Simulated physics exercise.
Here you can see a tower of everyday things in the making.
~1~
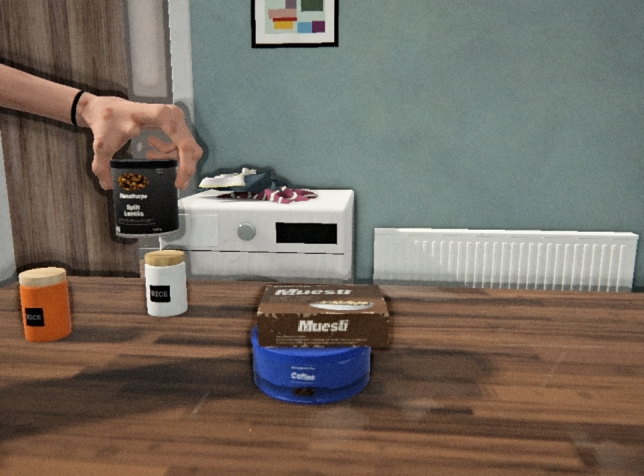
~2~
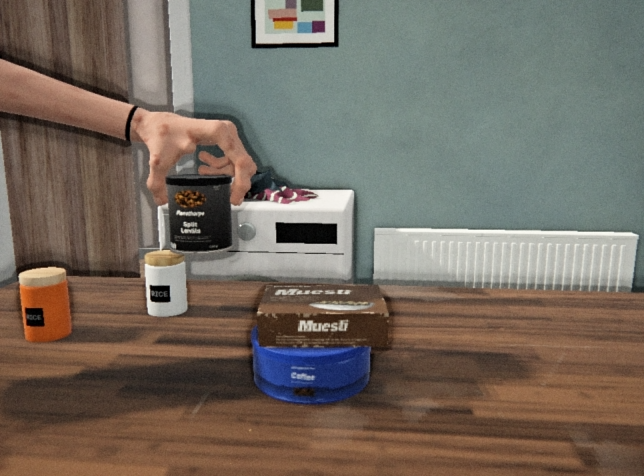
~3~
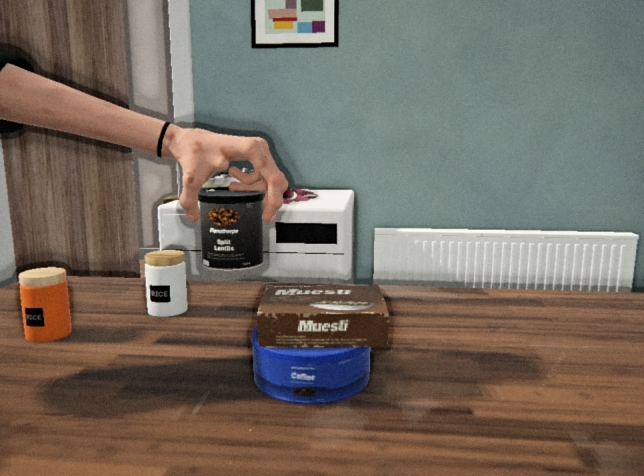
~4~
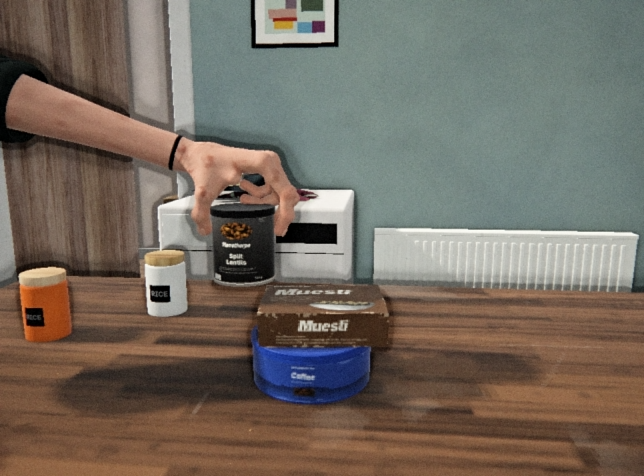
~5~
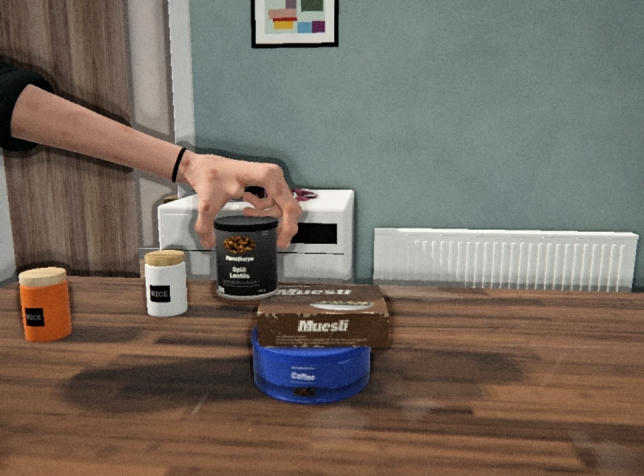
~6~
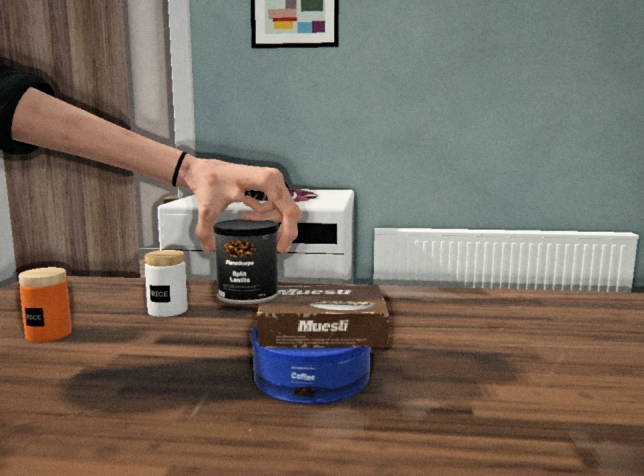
A hand gripping a black pot from above carried it down and to the right, bringing it to the left edge of the brown muesli packet, which sat unmoving on a blue tin.
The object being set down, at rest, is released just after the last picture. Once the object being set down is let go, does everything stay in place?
No, the pile falls.
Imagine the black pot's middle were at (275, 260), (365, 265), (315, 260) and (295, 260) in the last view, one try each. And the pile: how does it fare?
Well, on the first go it stays steady, on the second it stays steady, on the third it stays steady, and on the fourth it stays steady.
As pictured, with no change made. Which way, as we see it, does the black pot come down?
Direction of travel: Leftward.
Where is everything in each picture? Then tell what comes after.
The first picture shows coming down; black pot (146, 197); orange jar (46, 304).
The second picture shows coming down; black pot (201, 213); brown packet (323, 314).
The third picture shows coming down; black pot (232, 230); orange jar (46, 304).
The fourth picture shows coming down; black pot (244, 243); brown packet (323, 314).
The fifth picture shows in place under the hand; black pot (247, 256); orange jar (46, 304).
The sixth picture shows in place under the hand; black pot (247, 260); brown packet (323, 314).
Then, 0.34 s later than the last frame, black pot now fallen.
Then, 0.70 s later than the last frame, nothing new.
When it is over, fallen, black pot; the other 4 as before. End places, in pixels of the last picture, black pot near (208, 344). The pile loses its balance.
